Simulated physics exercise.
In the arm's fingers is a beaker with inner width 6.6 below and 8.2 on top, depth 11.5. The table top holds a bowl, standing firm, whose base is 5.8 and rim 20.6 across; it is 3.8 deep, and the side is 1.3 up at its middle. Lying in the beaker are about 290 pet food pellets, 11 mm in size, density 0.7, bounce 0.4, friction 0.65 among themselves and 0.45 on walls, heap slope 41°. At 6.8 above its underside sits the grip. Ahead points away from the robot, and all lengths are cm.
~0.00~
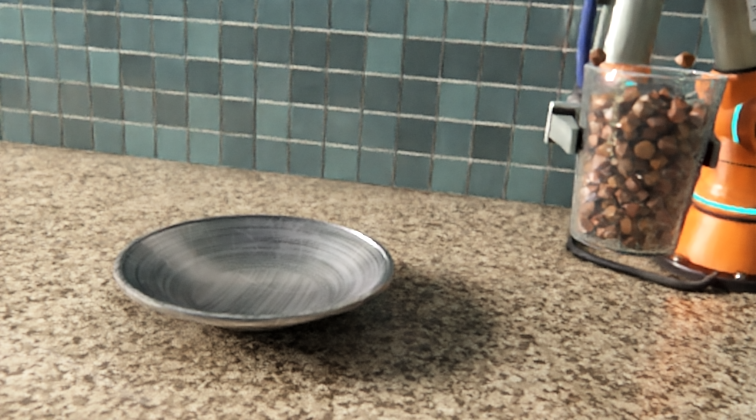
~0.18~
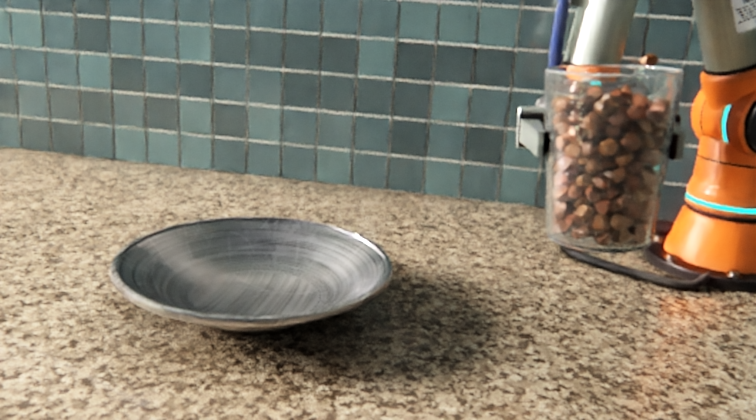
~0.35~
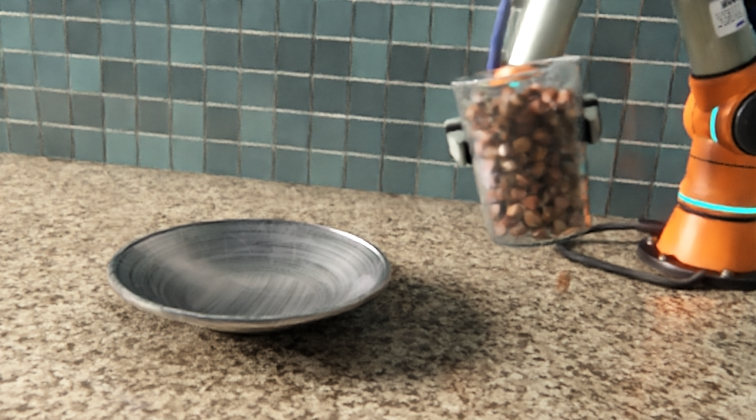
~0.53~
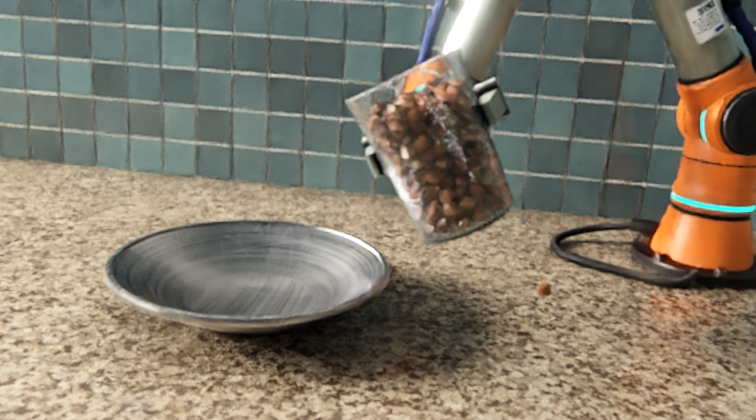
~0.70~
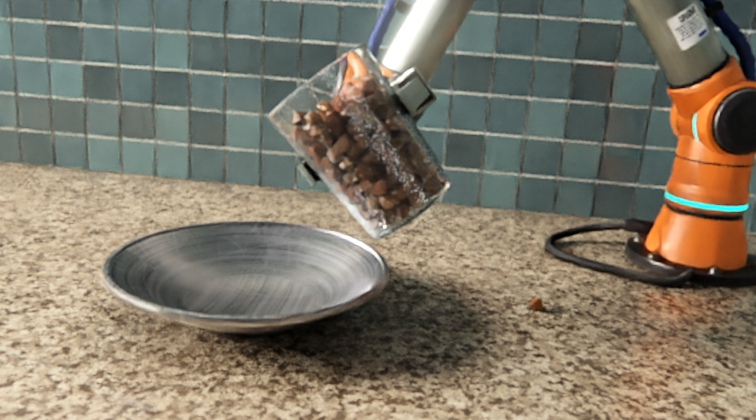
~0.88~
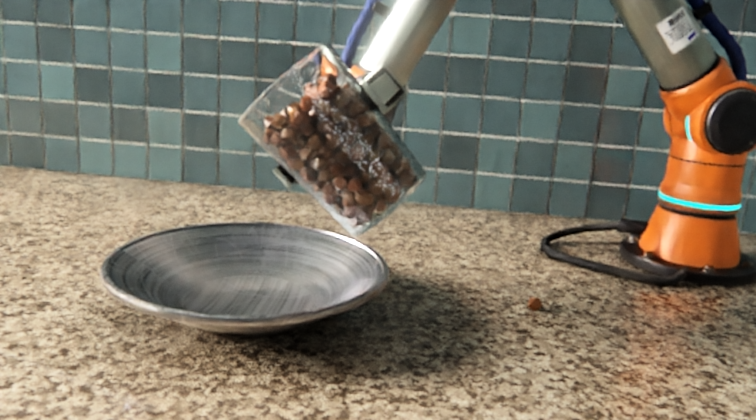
A speckled brown stone countertop backed by blue-green square tiles is seen from slightly above by a still camera. A dark grey, brushed-looking bowl sits left of centre, while at the right an orange and silver robot arm grips a clear beaker of brown pellets. The arm carries the beaker leftward, tilting it steadily toward the bowl, as one pellet drops onto the counter.
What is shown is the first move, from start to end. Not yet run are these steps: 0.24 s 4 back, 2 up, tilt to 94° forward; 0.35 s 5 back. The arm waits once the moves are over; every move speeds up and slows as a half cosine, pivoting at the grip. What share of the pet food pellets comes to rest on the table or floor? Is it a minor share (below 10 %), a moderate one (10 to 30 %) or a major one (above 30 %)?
It is a minor share.
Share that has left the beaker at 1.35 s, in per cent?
I'd put it at some 10 percent up to then.
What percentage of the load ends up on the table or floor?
Roughly 0 percent.
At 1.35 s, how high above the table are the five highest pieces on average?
Height: Around 20 cm.
By 1.12 s, tilted 94° forward, highest piece 20 above the table; 289 in the beaker, 1 on the table or floor, 1 in flight or on a rim.
By 1.35 s, tilted 94° forward, highest piece 19 above the table; 255 in the beaker, 29 in the bowl, 1 on the table or floor, 6 in flight or on a rim.
By 1.67 s, tilted 94° forward, highest piece 19 above the table; 225 in the beaker, 63 in the bowl, 1 on the table or floor, 2 in flight or on a rim.
By 2.72 s, tilted 94° forward, highest piece 19 above the table; 224 in the beaker, 66 in the bowl, 1 on the table or floor.
Final count, 224 in the beaker, 66 in the bowl, 1 on the table or floor. That is 0 % on the table or floor.
